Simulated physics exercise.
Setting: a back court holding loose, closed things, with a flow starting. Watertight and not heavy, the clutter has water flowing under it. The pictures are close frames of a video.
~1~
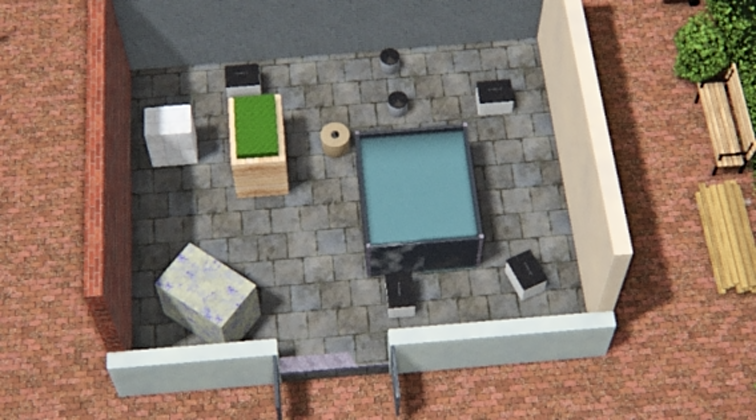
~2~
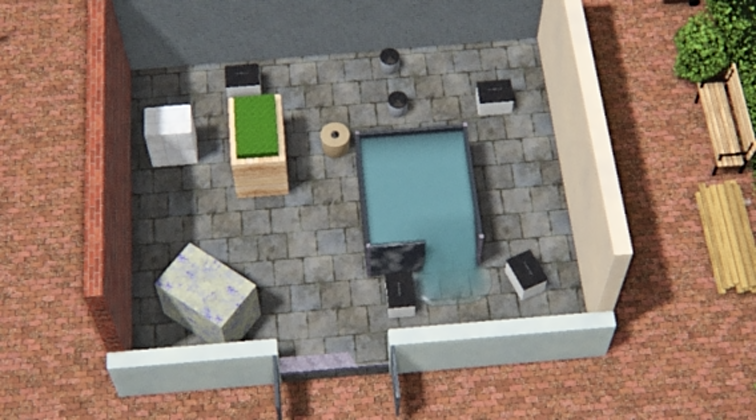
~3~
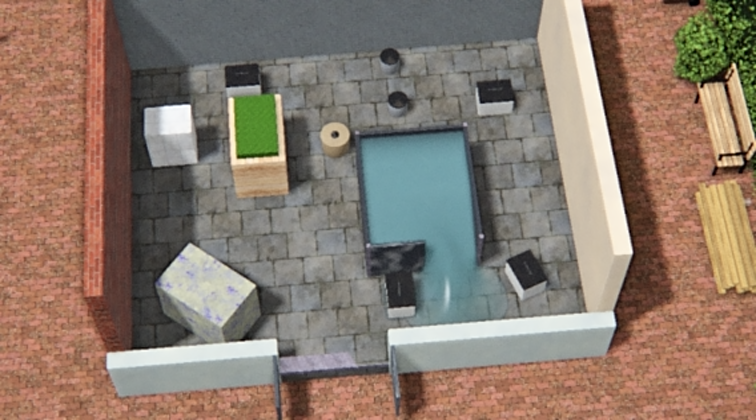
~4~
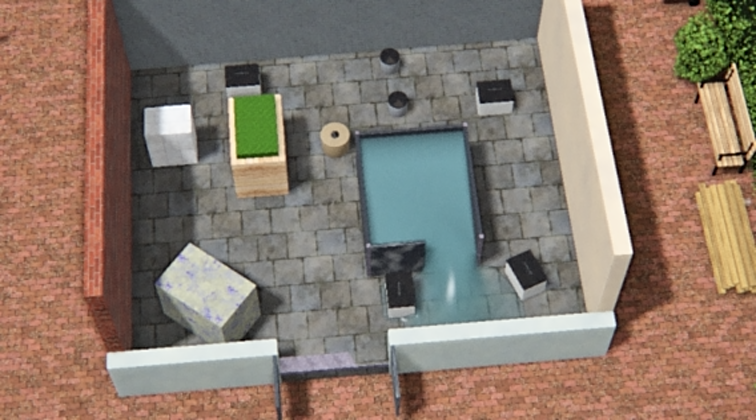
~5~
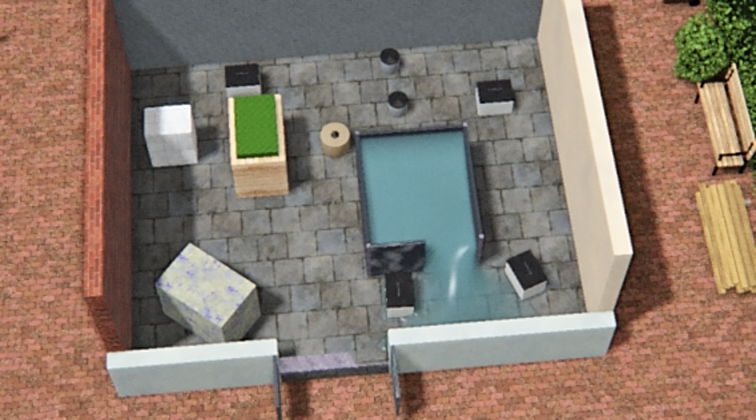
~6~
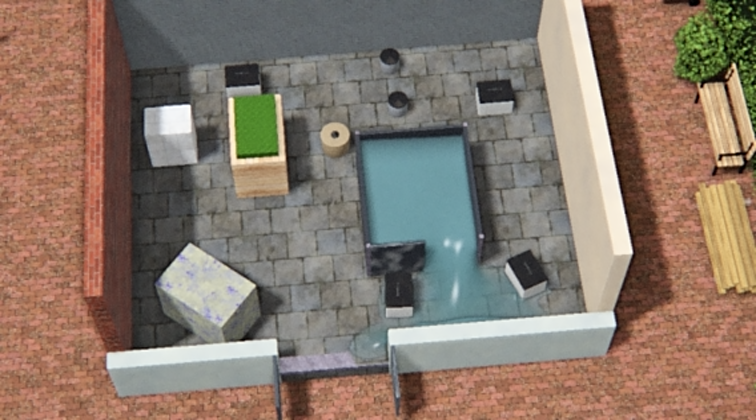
Water pouring through a gap in a dark-walled tank and spreading across a paved court, the scattered blocks around it staying still.
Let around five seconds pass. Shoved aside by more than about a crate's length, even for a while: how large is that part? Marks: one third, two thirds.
A third to two thirds of the things get pushed well away.
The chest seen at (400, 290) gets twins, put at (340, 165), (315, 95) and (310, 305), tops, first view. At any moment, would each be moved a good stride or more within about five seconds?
Listed in order: Hardly budges, hardly budges, then displaced.
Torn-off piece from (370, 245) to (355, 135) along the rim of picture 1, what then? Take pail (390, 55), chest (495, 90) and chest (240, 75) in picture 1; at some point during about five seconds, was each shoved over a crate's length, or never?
First covers that distance, second stays short of it, third covers that distance.
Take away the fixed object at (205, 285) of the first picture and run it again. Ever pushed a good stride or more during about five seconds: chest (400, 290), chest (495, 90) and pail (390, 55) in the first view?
No. 1 remained in place, no. 2 got relocated, no. 3 got relocated.
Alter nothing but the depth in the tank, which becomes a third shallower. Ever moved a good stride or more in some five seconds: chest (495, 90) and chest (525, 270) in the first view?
Covered that distance; covered that distance.
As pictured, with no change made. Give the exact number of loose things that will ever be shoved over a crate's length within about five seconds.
I make it 3 of them.
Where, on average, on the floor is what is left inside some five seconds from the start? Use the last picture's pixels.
Roughly at (372, 144).
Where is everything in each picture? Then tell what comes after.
The first picture shows a chest at (400, 289) rests on the ground; a chest at (527, 269) rests on the ground; 0 of 7 have shifted.
The second picture shows a chest at (400, 289), on the bottom; a chest at (527, 269) rests on the ground; 0 of 7 have shifted.
The third picture shows a chest at (400, 289) rests on the ground; a chest at (527, 269), on the bottom; 0 of 7 have shifted.
The fourth picture shows a chest at (400, 289), on the bottom; a chest at (527, 269), on the bottom; 0 of 7 have shifted.
The fifth picture shows a chest at (400, 289), on the bottom; a chest at (527, 269), on the bottom; 0 of 7 have shifted.
The sixth picture shows a chest at (399, 289) rests on the ground; a chest at (527, 269), on the bottom; 0 of 7 have shifted.
A moment on, 0 of 7 are well off their spots; 0 afloat.
Next, 1 of 7 are well off their spots; 1 afloat.
Later, 2 of 7 are well off their spots; 2 afloat.
In the end, 3 of 7 are well off their spots, and 3 have been at some point; 2 afloat.
